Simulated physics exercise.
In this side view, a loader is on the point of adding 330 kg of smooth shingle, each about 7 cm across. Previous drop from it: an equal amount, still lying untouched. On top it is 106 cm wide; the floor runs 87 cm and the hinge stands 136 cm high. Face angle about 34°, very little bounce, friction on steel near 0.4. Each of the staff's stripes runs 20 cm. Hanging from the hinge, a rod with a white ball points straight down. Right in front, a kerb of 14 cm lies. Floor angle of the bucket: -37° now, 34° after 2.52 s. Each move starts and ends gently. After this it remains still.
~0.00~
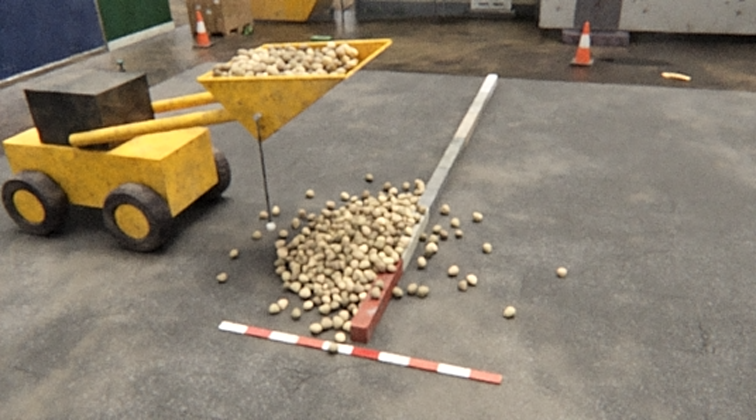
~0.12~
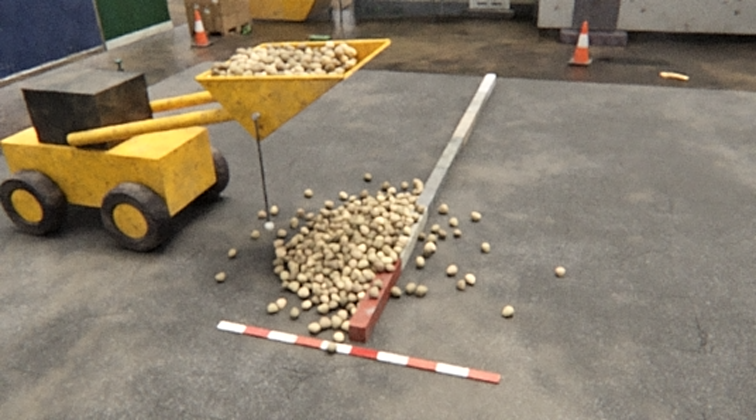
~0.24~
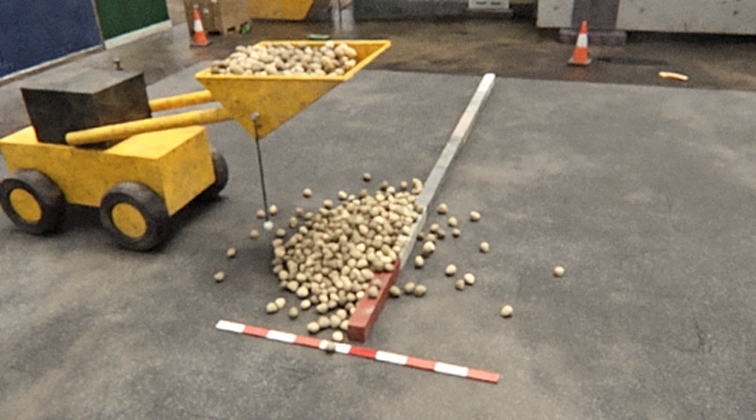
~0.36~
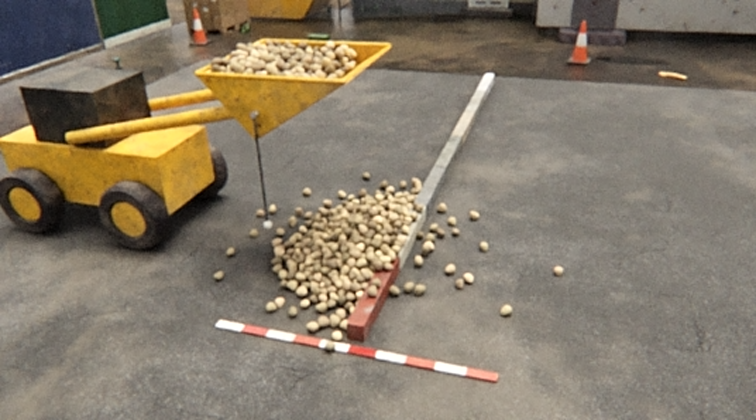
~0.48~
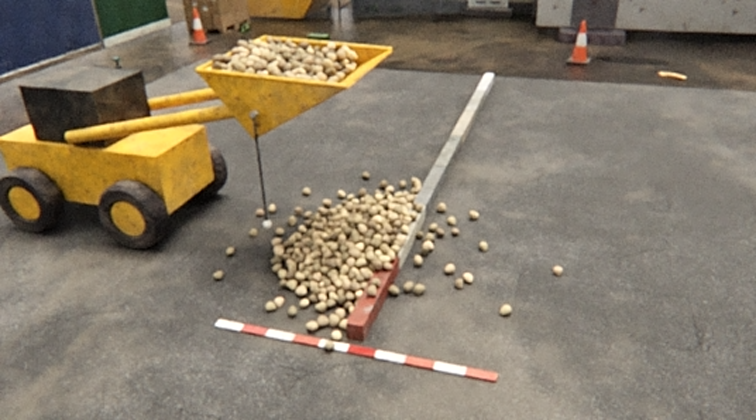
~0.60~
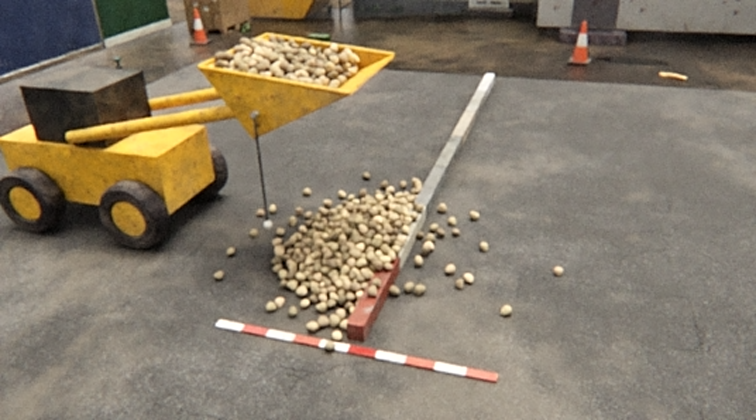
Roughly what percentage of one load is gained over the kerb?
Roughly 82 per cent.
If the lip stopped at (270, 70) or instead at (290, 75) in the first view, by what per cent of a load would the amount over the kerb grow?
Roughly 5 per cent, then 20 per cent.
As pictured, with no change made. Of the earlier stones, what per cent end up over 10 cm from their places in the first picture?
The answer is about 5 per cent.
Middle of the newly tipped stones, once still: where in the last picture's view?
Their middle is at about (443, 249).
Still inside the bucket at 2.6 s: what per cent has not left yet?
Some 15 %, roughly, is held.
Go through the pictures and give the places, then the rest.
In the first frame, the bucket is at -37°, its lip at (345, 77); the top of the load is at (299, 53). The earlier load is highest near (378, 222), 25 cm above ground level, 97 % on this side of the kerb, 3 % over the kerb.
In the second frame, the bucket is at -37°, its lip at (344, 77); the top of the load is at (294, 52); the stones move at 0.0 m/s on average.
In the third frame, the bucket is at -35°, its lip at (344, 79); the top of the load is at (286, 52); the stones move at 0.1 m/s on average.
In the fourth frame, lip at (346, 82), floor tilted -33°, highest stones at (260, 51); the stones move at 0.1 m/s on average.
In the fifth frame, the bucket is at -30°, its lip at (347, 87); the top of the load is at (261, 48); the stones move at 0.1 m/s on average.
In the sixth frame, the bucket is at -27°, its lip at (350, 93); the top of the load is at (258, 46); the stones move at 0.1 m/s on average.
After 1.9 s the floor is at 23°; in per cent of one load, 91 in the bucket, 106 on this side of the kerb, 3 over the kerb; the foremost stones are at (481, 261).
After 2.6 s the floor is at 34°; in per cent of one load, 16 in the bucket, 137 on this side of the kerb, 47 over the kerb; the foremost stones are at (523, 262).
After 3.0 s the floor is at 34°; in per cent of one load, 0 in the bucket, 127 on this side of the kerb, 73 over the kerb; the foremost stones are at (565, 249).
After 5.5 s the floor is at 34°; in per cent of one load, 0 in the bucket, 114 on this side of the kerb, 86 over the kerb; the foremost stones are at (605, 252). Net gain over the kerb, 82.
